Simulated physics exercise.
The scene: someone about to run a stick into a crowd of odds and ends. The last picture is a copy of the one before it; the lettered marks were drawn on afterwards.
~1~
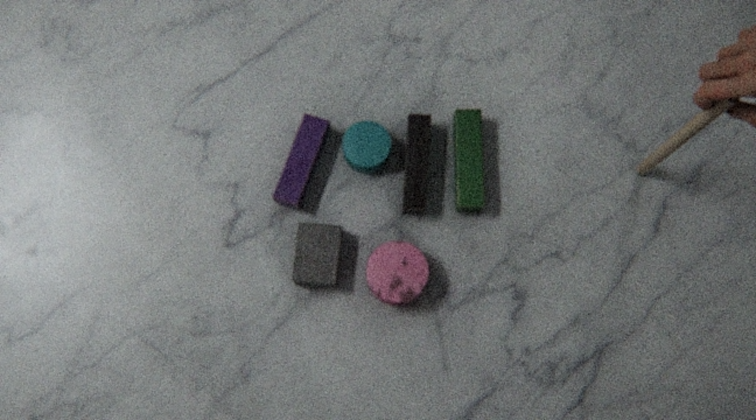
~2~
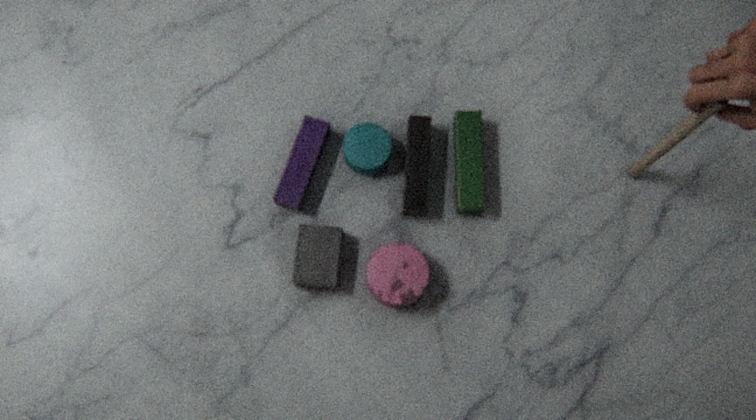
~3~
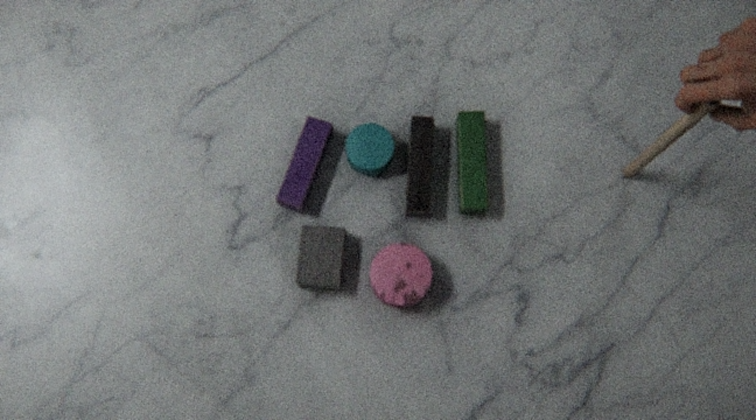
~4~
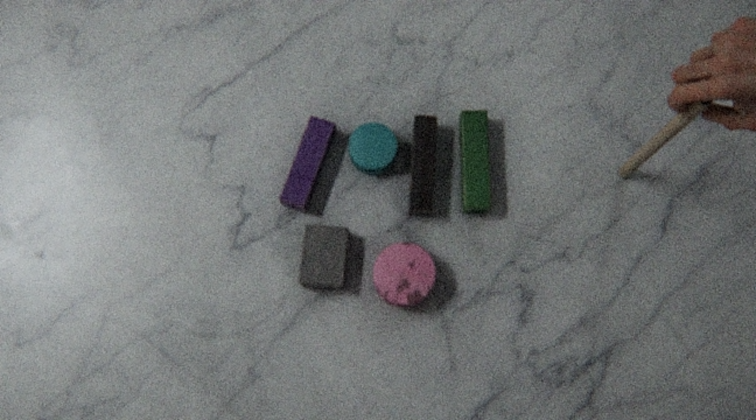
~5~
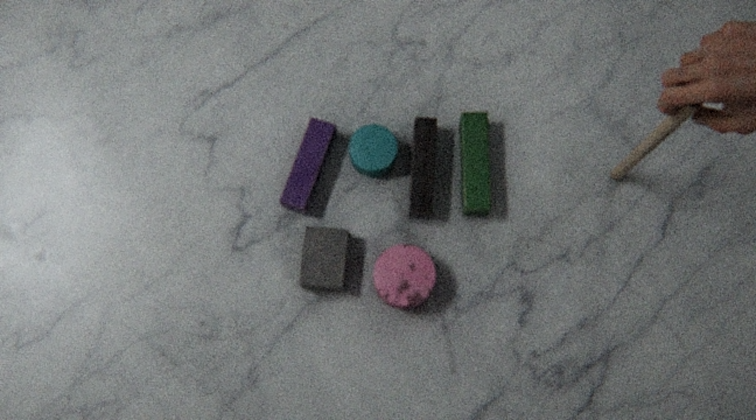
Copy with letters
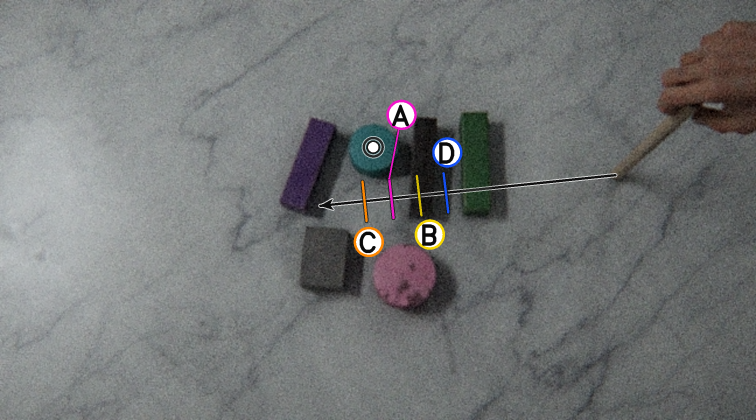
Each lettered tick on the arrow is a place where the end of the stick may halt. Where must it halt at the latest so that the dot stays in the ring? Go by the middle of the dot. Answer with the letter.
Up to mark D.
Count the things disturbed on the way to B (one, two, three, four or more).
Three.
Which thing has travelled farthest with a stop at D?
The green bar has gone farthest.
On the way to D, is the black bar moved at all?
Yes.
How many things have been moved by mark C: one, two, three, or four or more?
In all, three.
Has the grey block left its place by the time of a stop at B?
By then, no.
On the marked copy, A at (391, 199); B at (419, 196); C at (365, 201); D at (446, 193); the arrow from (616, 175) to (320, 206); the white dot at (373, 147).
Following D. Soon after the start, foot of the stick (554, 182).
Later, foot of the stick (491, 188).
In the end, foot of the stick (446, 193); green bar (447, 160); black bar (408, 163); the dot is still in its ring.
As for the rest, A shifts the dotted thing to (356, 129); B shifts the dotted thing to (362, 139); C shifts the dotted thing to (356, 129).
